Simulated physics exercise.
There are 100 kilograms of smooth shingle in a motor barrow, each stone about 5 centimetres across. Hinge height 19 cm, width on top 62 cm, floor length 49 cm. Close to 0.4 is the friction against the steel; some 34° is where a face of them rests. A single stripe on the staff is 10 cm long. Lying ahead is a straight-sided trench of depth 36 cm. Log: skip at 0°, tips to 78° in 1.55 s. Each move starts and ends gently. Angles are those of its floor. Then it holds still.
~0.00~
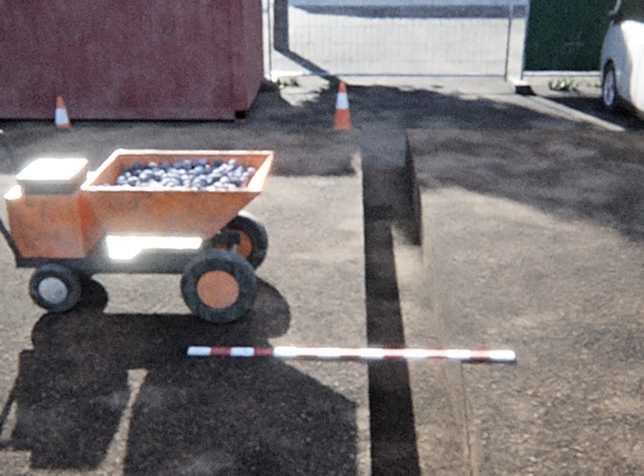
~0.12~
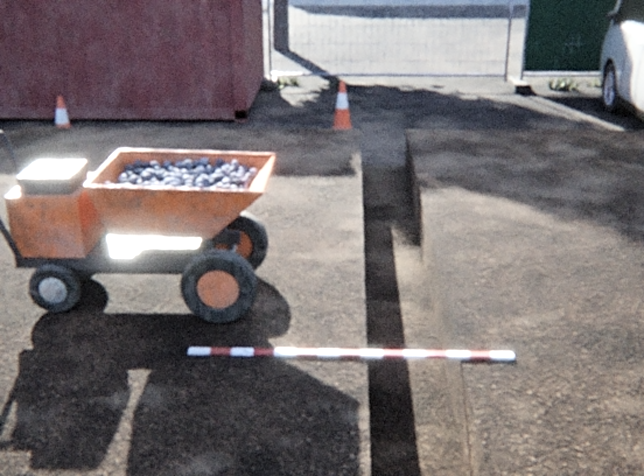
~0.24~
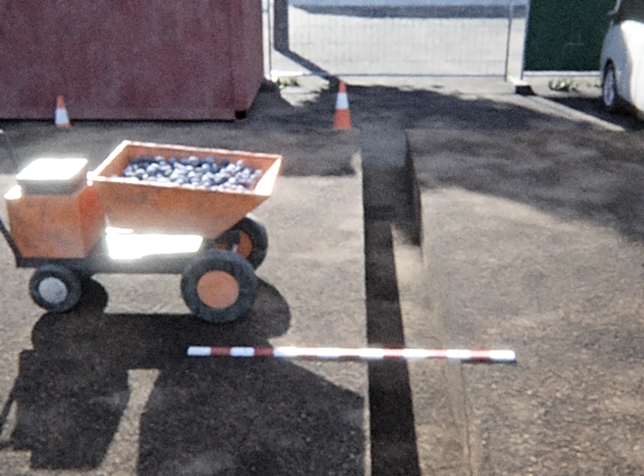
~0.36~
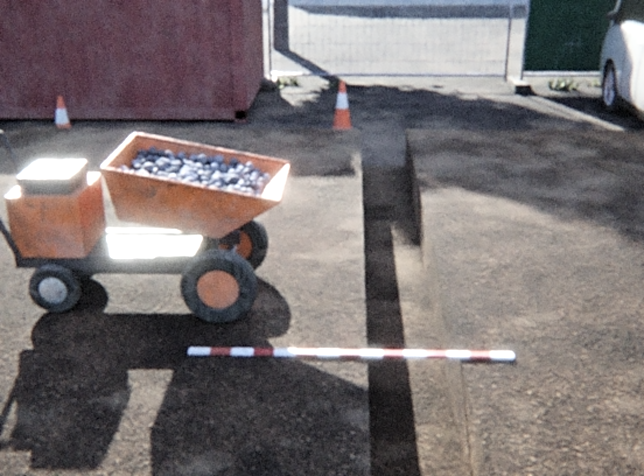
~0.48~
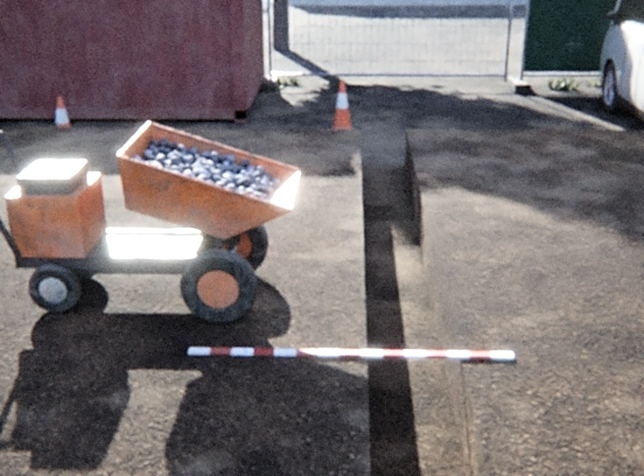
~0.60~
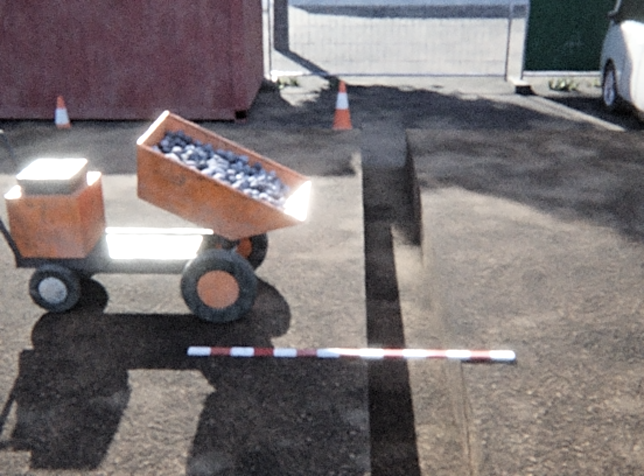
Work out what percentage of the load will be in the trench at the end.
It comes to roughly 72 percent of the load.
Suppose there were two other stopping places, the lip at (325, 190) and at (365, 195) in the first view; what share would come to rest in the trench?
Roughly 95 per cent, then 45 per cent.
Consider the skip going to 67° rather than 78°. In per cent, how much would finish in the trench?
With that change, near 90 per cent.
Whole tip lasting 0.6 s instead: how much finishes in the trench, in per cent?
Probably about 75 in a hundred.
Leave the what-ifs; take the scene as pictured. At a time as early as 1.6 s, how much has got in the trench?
Approx. 60 % of the load.
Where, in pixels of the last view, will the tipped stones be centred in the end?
In the last view, about (403, 349).
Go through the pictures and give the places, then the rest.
The skip is at 0°, its lip at (261, 192); the top of the load is at (197, 168), in the first frame.
The skip is at 1°, its lip at (263, 193); the top of the load is at (190, 167); the stones move at 0.2 m/s on average, in the second frame.
The skip is at 5°, its lip at (270, 196); the top of the load is at (169, 165); the stones move at 0.3 m/s on average, in the third frame.
Lip at (280, 202), floor tilted 11°, highest stones at (153, 160); the stones move at 0.4 m/s on average, in the fourth frame.
Lip at (292, 211), floor tilted 18°, highest stones at (163, 151); the stones move at 0.5 m/s on average, in the fifth frame.
The skip is at 26°, its lip at (304, 222); the top of the load is at (173, 142); the stones move at 0.6 m/s on average, in the sixth frame.
After 1.2 s the floor is at 66°; 95 % in the skip, 5 % short of the trench; the foremost stones are at (360, 282).
After 1.6 s the floor is at 78°; 24 % in the skip, 18 % short of the trench, 58 % in the trench; the foremost stones are at (437, 336).
After 2.0 s the floor is at 78°; 12 % in the skip, 19 % short of the trench, 69 % in the trench; the foremost stones are at (436, 331).
After 4.0 s the floor is at 78°; 10 % in the skip, 18 % short of the trench, 72 % in the trench; the foremost stones are at (440, 349).
